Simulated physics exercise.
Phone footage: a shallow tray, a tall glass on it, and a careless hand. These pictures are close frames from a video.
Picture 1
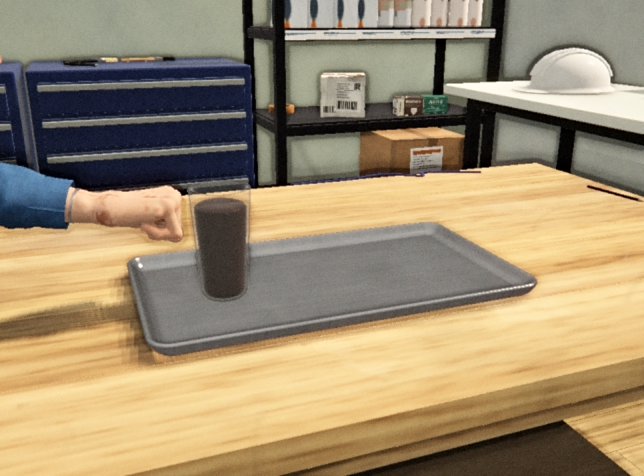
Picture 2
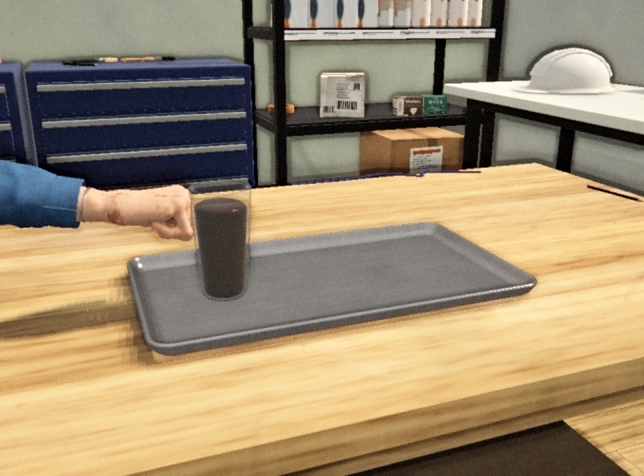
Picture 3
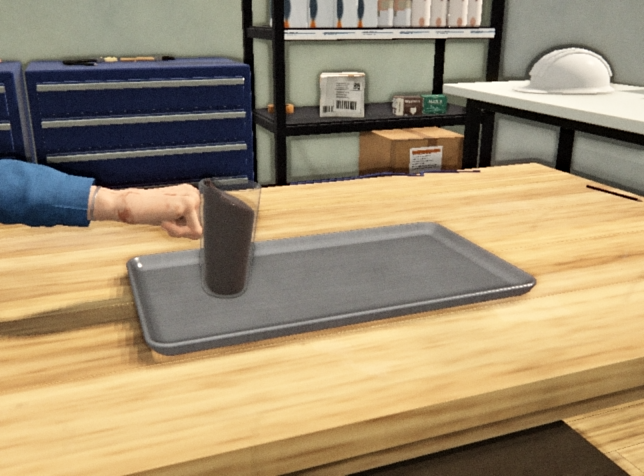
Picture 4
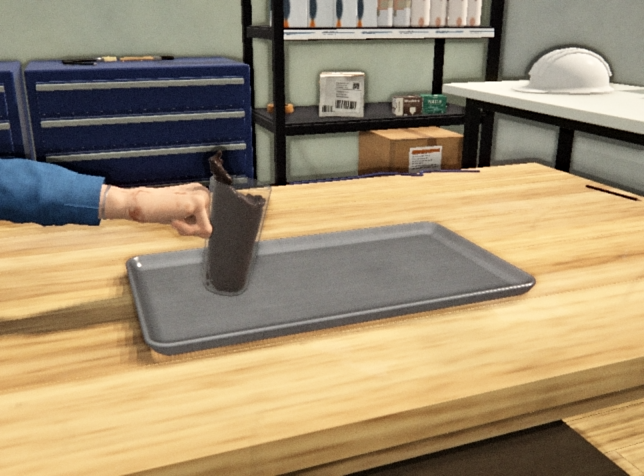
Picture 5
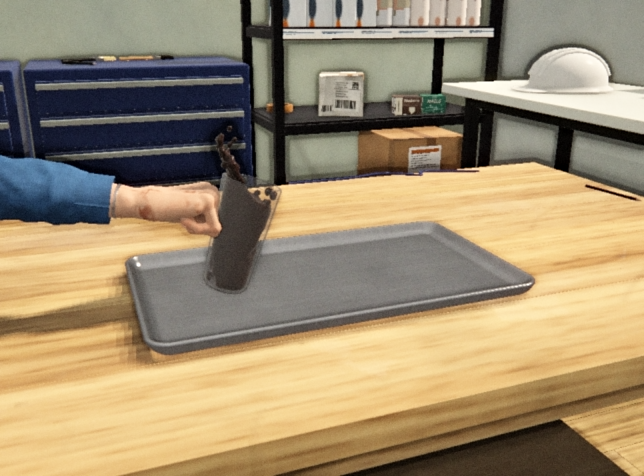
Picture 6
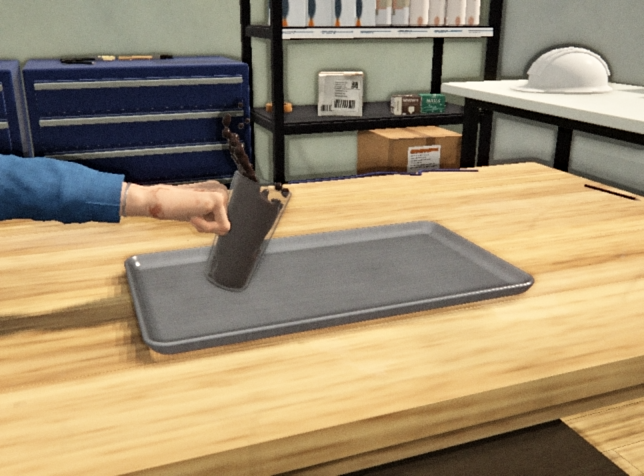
The footage shows a blue-sleeved hand pushing a tall glass of dark liquid on a shallow gray tray, tilting it steadily to the right as the liquid sloshes up and some dark splashes rise above its rim.
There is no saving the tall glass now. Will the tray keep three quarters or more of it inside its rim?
Tray keeps under three quarters.
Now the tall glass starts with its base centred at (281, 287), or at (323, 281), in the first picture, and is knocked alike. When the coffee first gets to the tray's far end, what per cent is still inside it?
First spot: Roughly 60 per cent; second spot: Roughly 70 per cent.
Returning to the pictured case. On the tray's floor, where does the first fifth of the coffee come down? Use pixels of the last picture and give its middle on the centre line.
Impact centre, mid-line: Approx. (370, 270).
A moment on, the tall glass lies on its side and 92 per cent is in the glass, 0 on the tray and 8 above or beyond its rim.
Next, the tall glass lies on its side and 50 per cent is in the glass, 38 on the tray and 12 above or beyond its rim.
Then the tall glass lies on its side and 30 per cent is in the glass, 51 on the tray and 20 above or beyond its rim.
Later the tall glass lies on its side and 17 per cent is in the glass, 38 on the tray and 45 above or beyond its rim.
In the end 56 per cent is held by tray and glass, 44 is off the tray.
